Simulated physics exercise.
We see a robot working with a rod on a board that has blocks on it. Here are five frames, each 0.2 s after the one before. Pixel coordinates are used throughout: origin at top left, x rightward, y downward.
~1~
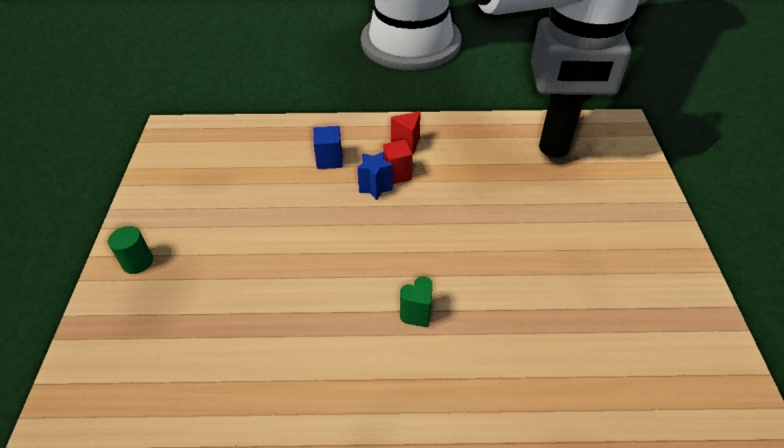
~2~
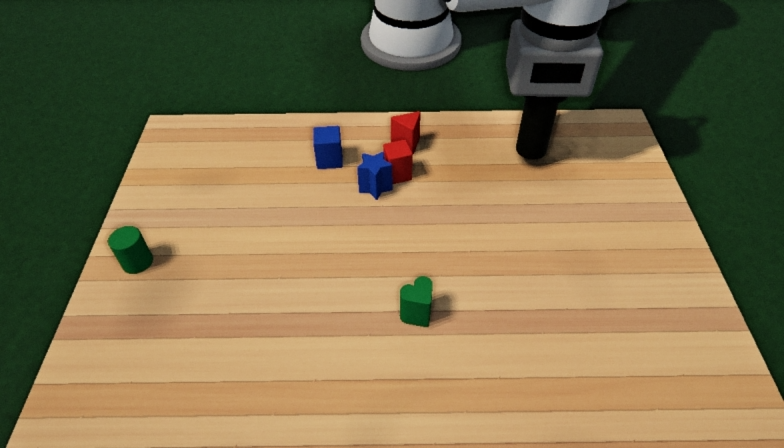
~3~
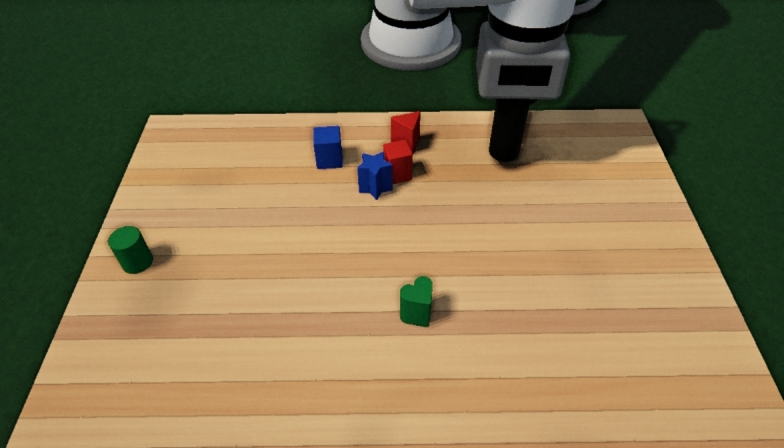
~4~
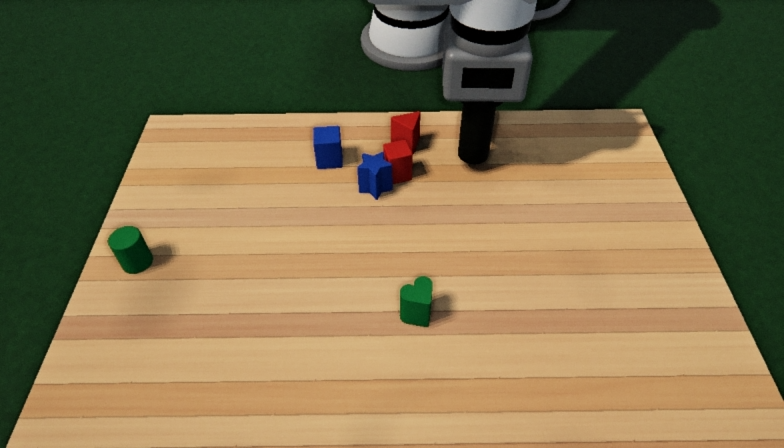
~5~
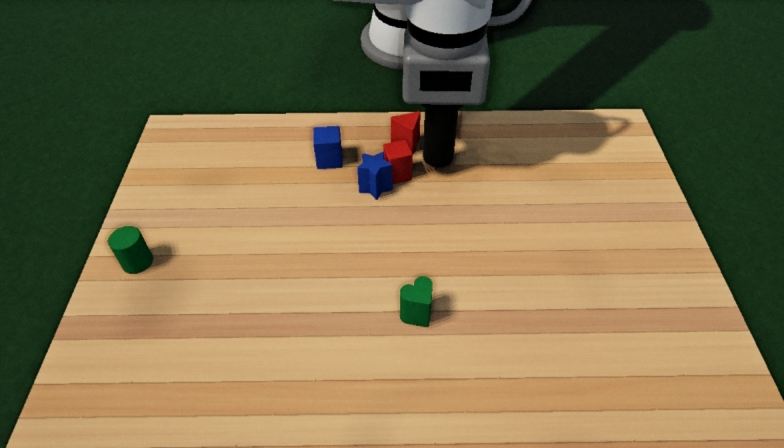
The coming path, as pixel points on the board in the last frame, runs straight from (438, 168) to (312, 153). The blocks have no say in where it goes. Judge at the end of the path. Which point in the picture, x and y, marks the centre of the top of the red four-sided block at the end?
My estimate: (353, 152).
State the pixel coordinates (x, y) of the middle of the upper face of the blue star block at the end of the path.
So, by the moment the path ends, you'll find the top centre of the blue star block at (357, 170).
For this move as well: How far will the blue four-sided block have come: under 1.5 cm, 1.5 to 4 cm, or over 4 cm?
It will fall in the top band, over 4 cm.
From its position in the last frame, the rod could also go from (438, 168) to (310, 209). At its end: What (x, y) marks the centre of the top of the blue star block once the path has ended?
If I read the scene right, the answer is (276, 191).
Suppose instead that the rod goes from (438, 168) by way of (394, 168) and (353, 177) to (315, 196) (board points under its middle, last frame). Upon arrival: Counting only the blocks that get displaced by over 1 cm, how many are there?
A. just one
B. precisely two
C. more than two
B: Precisely two.
What follows on the original path. One third of the way, rod (394, 152); blue star block (363, 167), turned 40° anticlockwise; red four-sided block (372, 150), turned 35° anticlockwise.
Two thirds of the way, rod (352, 148); blue four-sided block (321, 134); blue star block (357, 170), turned 70° anticlockwise; red four-sided block (353, 152), turned 65° anticlockwise.
At the end, rod (310, 143); blue four-sided block (278, 132), turned 20° anticlockwise; blue star block (357, 170), turned 70° anticlockwise; red four-sided block (353, 152), turned 65° anticlockwise; red triangle not moved.
